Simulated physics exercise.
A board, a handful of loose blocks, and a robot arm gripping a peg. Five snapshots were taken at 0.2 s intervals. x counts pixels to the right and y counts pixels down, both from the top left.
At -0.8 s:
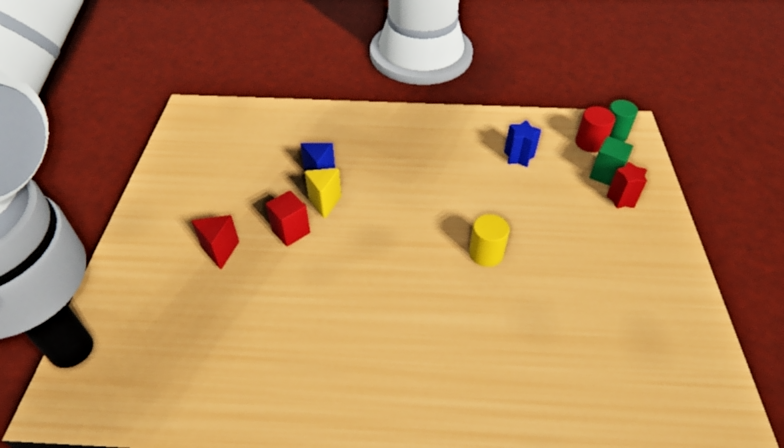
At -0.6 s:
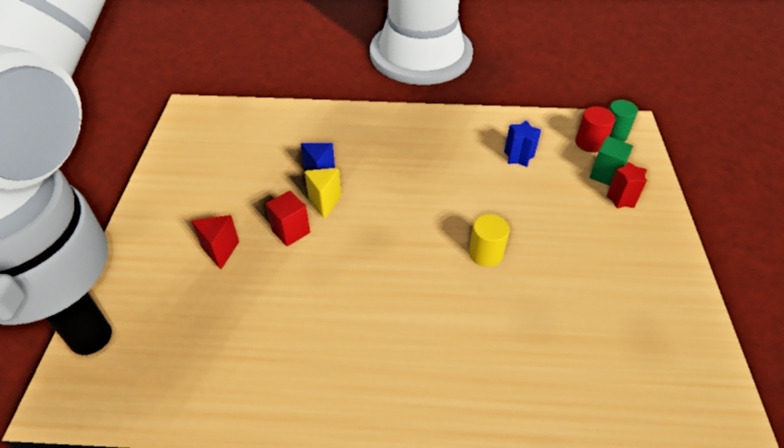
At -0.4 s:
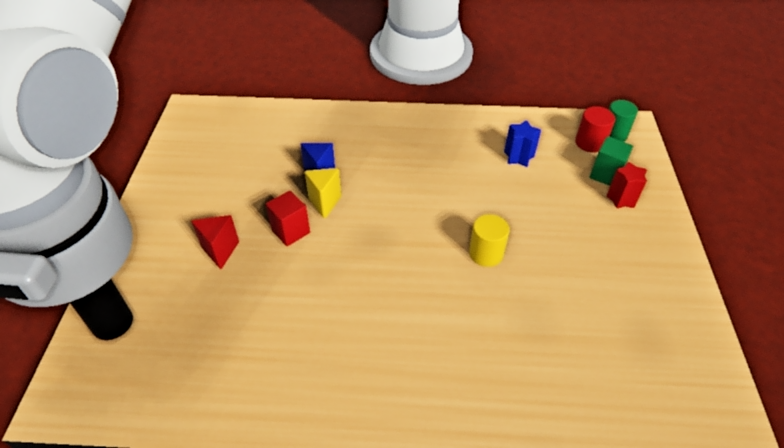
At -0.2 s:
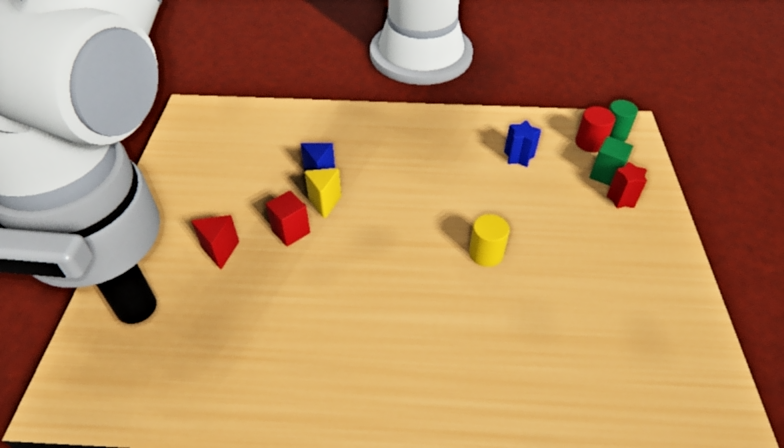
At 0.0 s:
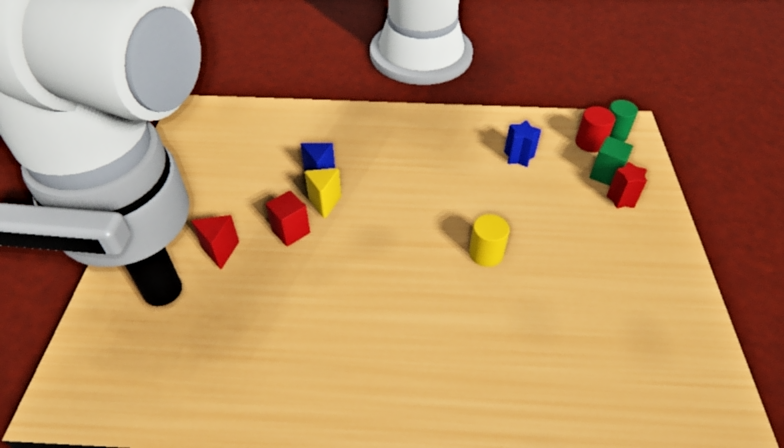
The robot arm moved its black peg from the lower left, rightward and slightly up the wooden board, coming close to a red triangular block, while all the colourful blocks stayed still.
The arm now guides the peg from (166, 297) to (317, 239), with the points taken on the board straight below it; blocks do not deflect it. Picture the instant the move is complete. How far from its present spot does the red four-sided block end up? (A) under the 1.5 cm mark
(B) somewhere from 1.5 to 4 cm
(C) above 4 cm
Letter B.
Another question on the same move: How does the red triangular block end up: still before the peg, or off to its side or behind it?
The red triangular block slips off.
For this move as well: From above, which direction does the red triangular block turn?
Bird's-eye view: Counterclockwise.
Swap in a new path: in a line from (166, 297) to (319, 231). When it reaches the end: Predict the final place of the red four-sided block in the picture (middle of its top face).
Top centre: (317, 181).
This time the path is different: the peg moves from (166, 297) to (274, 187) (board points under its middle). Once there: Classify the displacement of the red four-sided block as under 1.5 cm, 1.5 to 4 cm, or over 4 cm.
The shift is below 1.5 cm.
What follows on the original path. One third of the way, peg at (217, 270); red triangular block at (215, 223), turned 25° anticlockwise.
Two thirds of the way, peg at (268, 251); red triangular block at (222, 219), turned 70° anticlockwise.
At the end, peg at (316, 233); red triangular block at (222, 219), turned 70° anticlockwise; red four-sided block at (300, 191), turned 70° anticlockwise; yellow triangular block still.
